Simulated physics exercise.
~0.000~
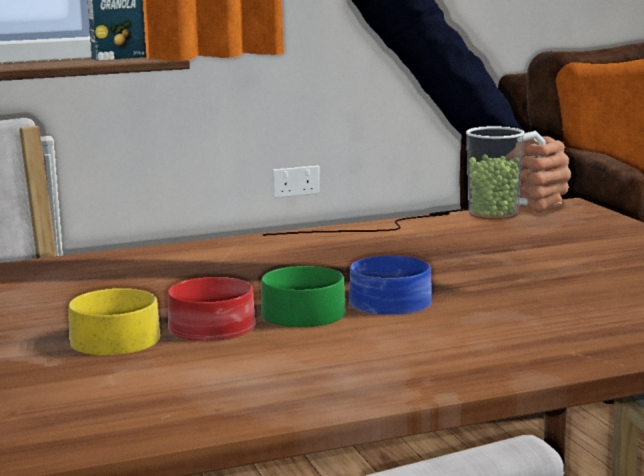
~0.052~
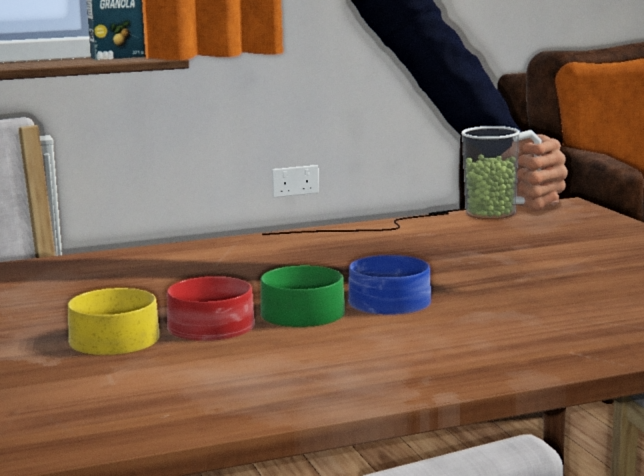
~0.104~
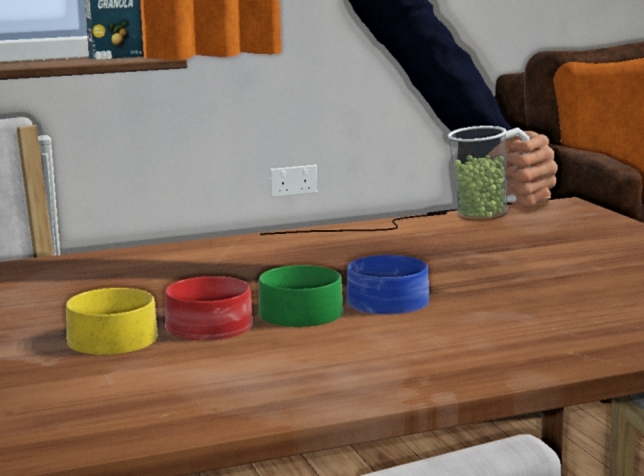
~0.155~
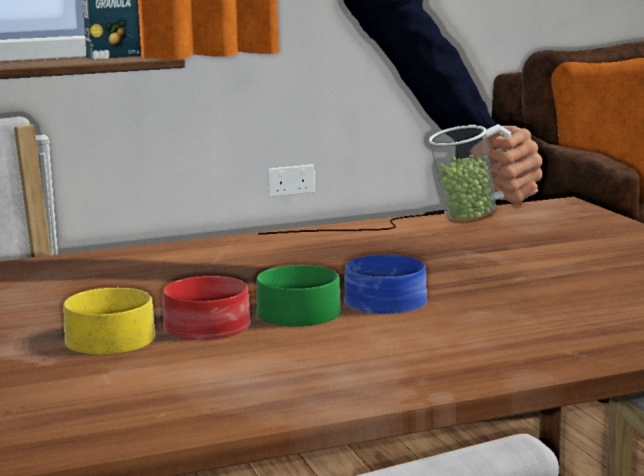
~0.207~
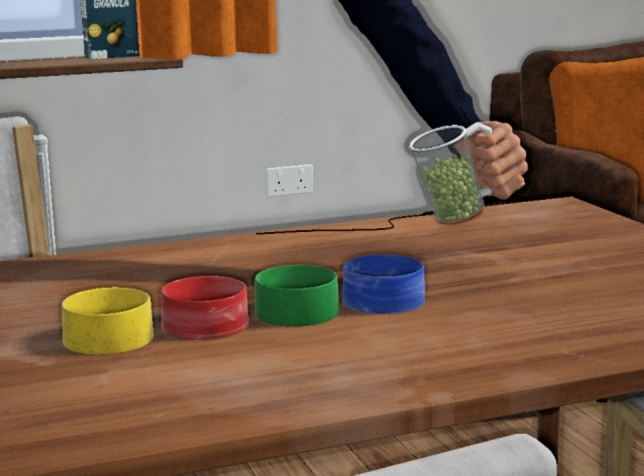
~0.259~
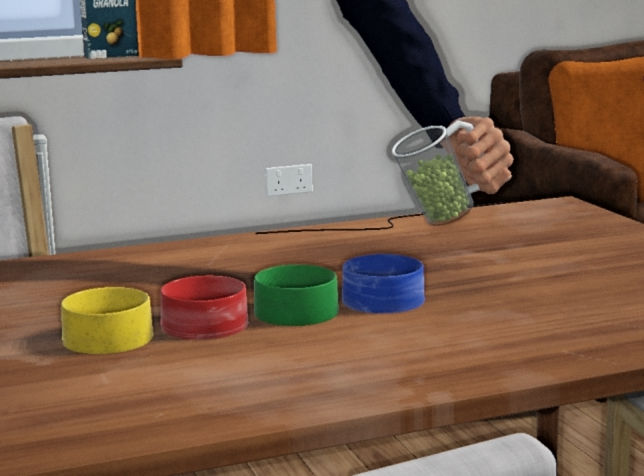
A clear cup of green dried peas, gripped by a hand in a dark sleeve, starts upright at the right of a wooden table. The hand moves it left, tilting it gradually leftward toward a row of yellow, red, green and blue dishes, while the peas stay inside.
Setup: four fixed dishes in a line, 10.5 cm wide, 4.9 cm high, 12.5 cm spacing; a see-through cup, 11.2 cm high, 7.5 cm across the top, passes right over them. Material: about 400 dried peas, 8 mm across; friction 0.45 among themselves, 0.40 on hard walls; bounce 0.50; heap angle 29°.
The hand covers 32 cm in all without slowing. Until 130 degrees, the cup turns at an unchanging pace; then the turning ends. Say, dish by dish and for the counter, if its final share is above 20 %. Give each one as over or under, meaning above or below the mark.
Red dish: Over, blue dish: Under, green dish: Under, yellow dish: Under, counter: Under.
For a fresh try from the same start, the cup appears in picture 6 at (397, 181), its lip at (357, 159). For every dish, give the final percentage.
Dish by dish: Red 100 per cent, blue 0 per cent, green 0 per cent, yellow 0 per cent.
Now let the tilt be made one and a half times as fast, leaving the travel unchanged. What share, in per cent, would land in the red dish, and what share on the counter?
Then red ends at 80 and the counter at 20.
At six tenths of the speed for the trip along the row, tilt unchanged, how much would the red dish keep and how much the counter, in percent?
In that case: Red 20, and counter 30.
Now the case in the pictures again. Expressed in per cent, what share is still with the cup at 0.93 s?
Close to 80 in a hundred.
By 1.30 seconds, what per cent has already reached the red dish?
By that moment, around 100 percent has got there.
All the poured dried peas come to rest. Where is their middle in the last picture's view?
Once everything settles, the centre is around (205, 307).
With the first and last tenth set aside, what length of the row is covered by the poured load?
6 cm, roughly.
Then, at 0.66 s, tilt 76 degrees; cup holds 100 %.
After 0.93 s, tilt 110 degrees; cup holds 80 %, red 5 %.
After 1.30 s, tilt 130 degrees; cup holds 0 %, red 100 %.
At rest (1.7 s), red 100 %, blue 0 %, green 0 %, yellow 0 %, counter 0 %.
